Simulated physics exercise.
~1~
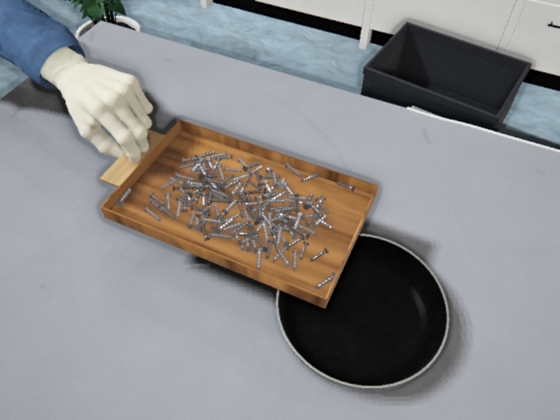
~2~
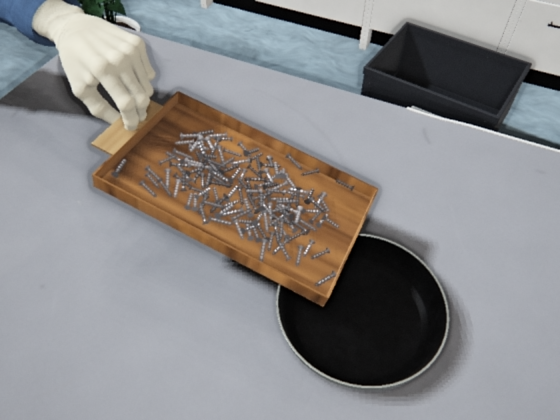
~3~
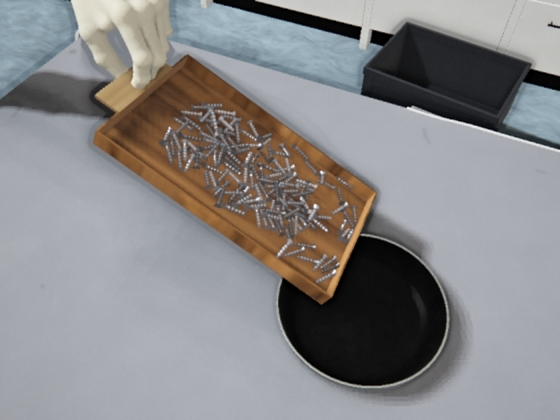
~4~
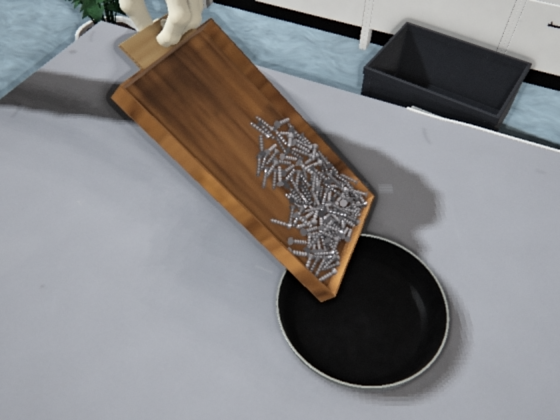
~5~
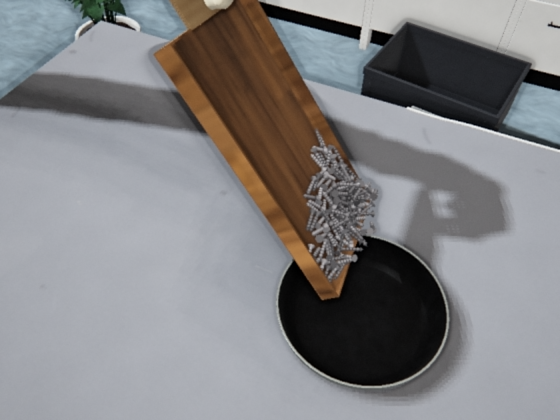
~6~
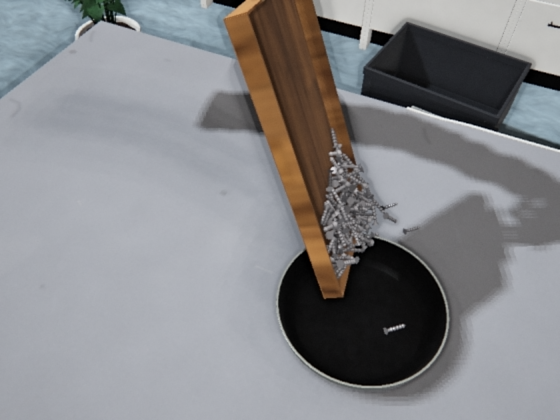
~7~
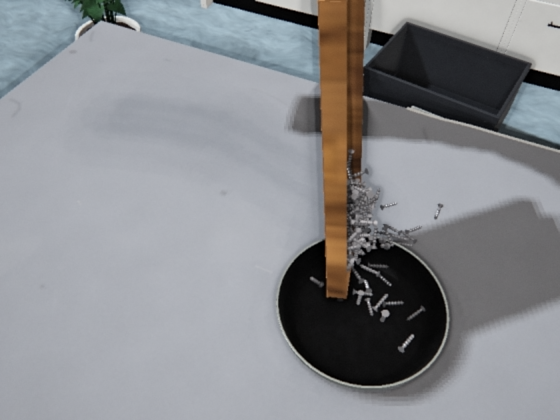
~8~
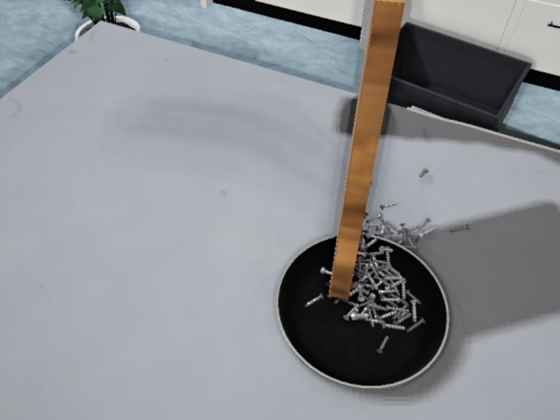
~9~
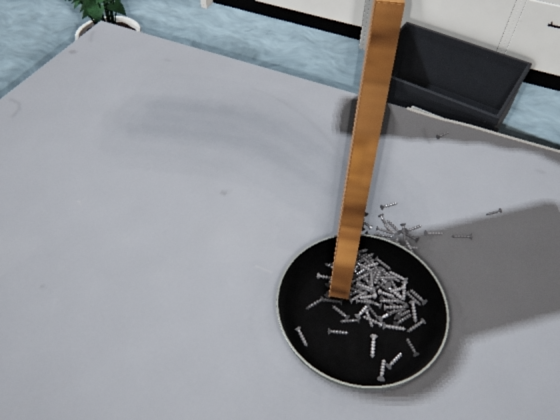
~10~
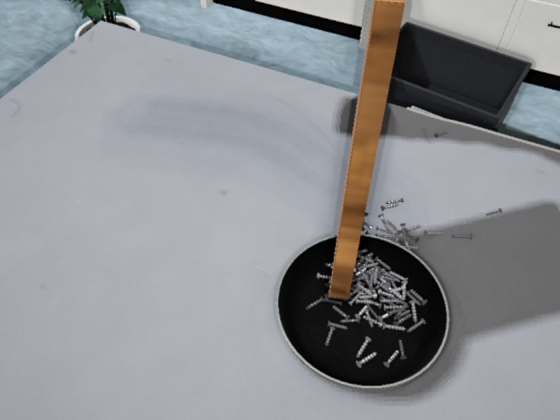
On a grey table, a gloved hand tips a wooden tray, dropping screws into and beyond a pan.
